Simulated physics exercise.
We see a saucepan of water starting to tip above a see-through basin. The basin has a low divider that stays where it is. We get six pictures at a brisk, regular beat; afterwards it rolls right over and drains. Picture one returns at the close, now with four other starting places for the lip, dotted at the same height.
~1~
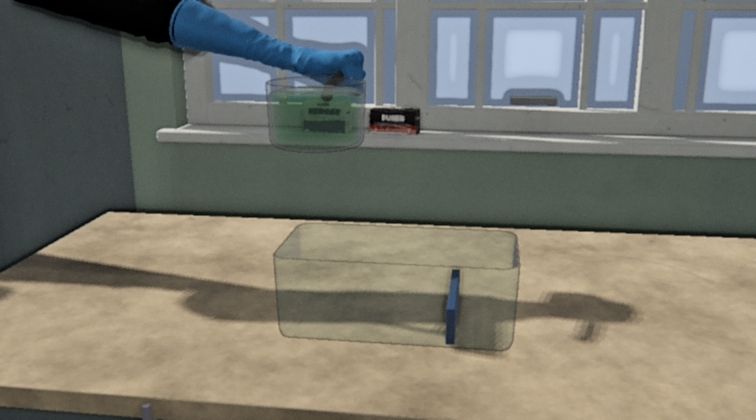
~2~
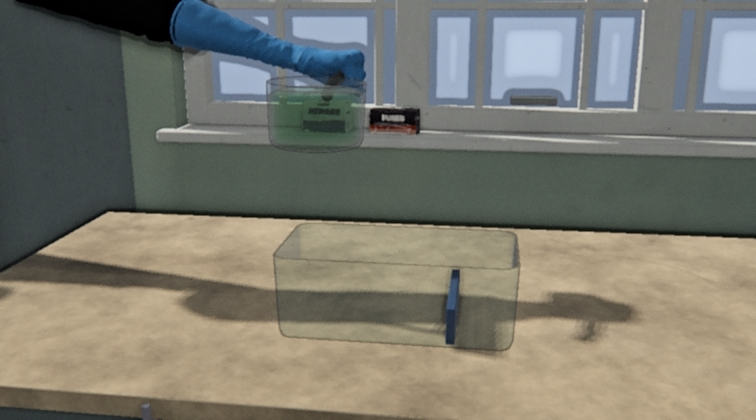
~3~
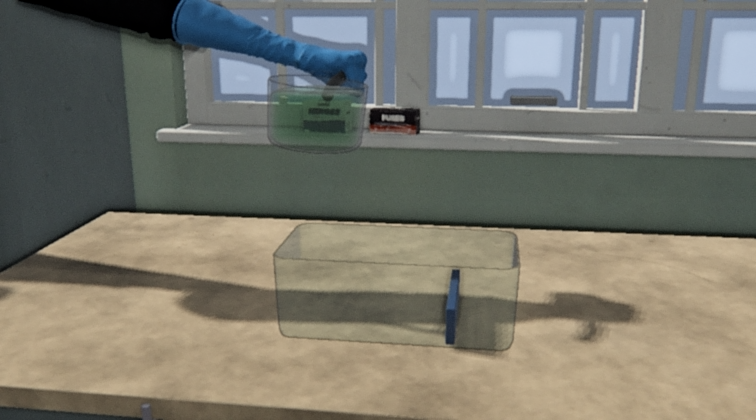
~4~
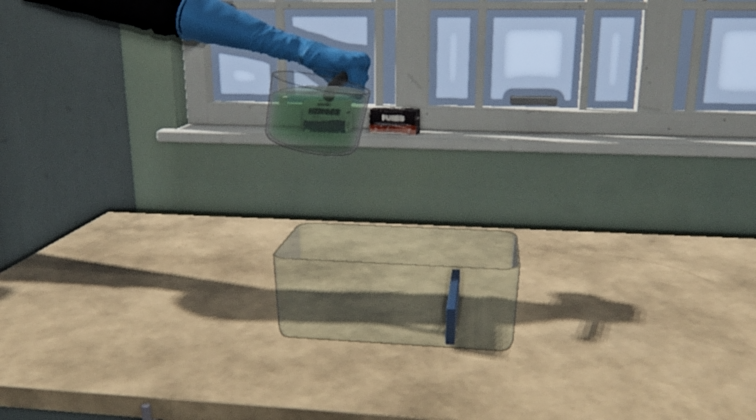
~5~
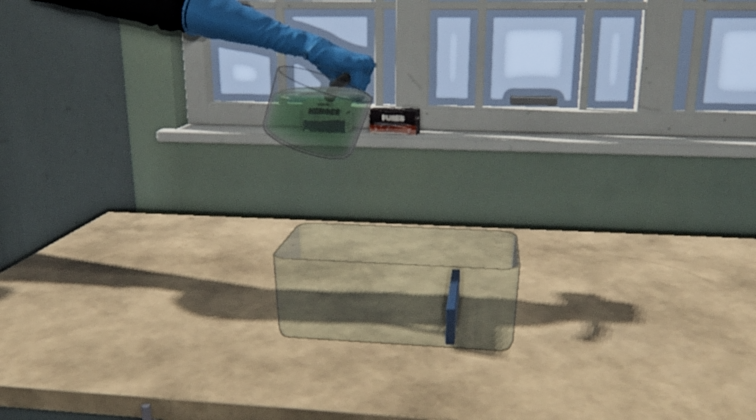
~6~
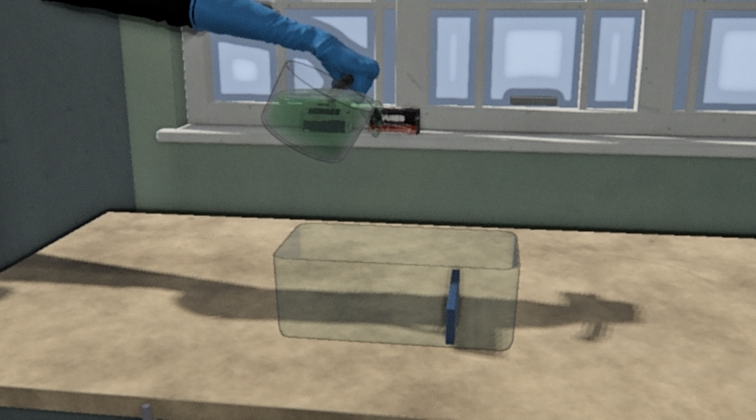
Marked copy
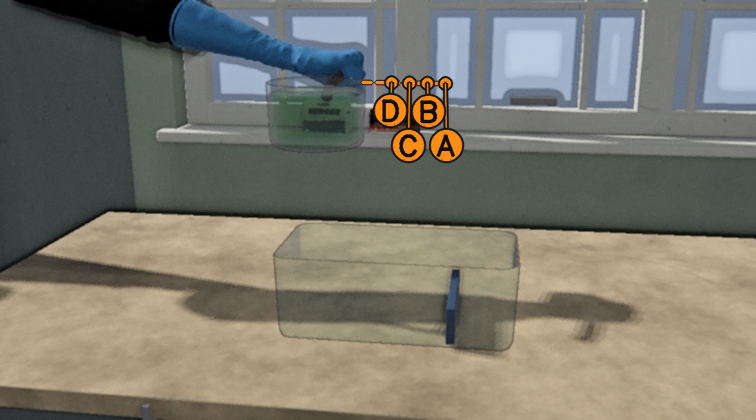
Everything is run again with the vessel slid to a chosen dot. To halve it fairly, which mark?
Take D.
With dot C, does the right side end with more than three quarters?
No.
On the marked copy, A at (445, 83); B at (427, 83); C at (409, 83); D at (391, 82).
For dot A, about 24 % ends left of the wall and 71 % right of it; 5 % is lost outside.
For dot B, about 28 % ends left of the wall and 71 % right of it.
For dot C, about 38 % ends left of the wall and 61 % right of it.
For dot D, about 50 % ends left of the wall and 49 % right of it.
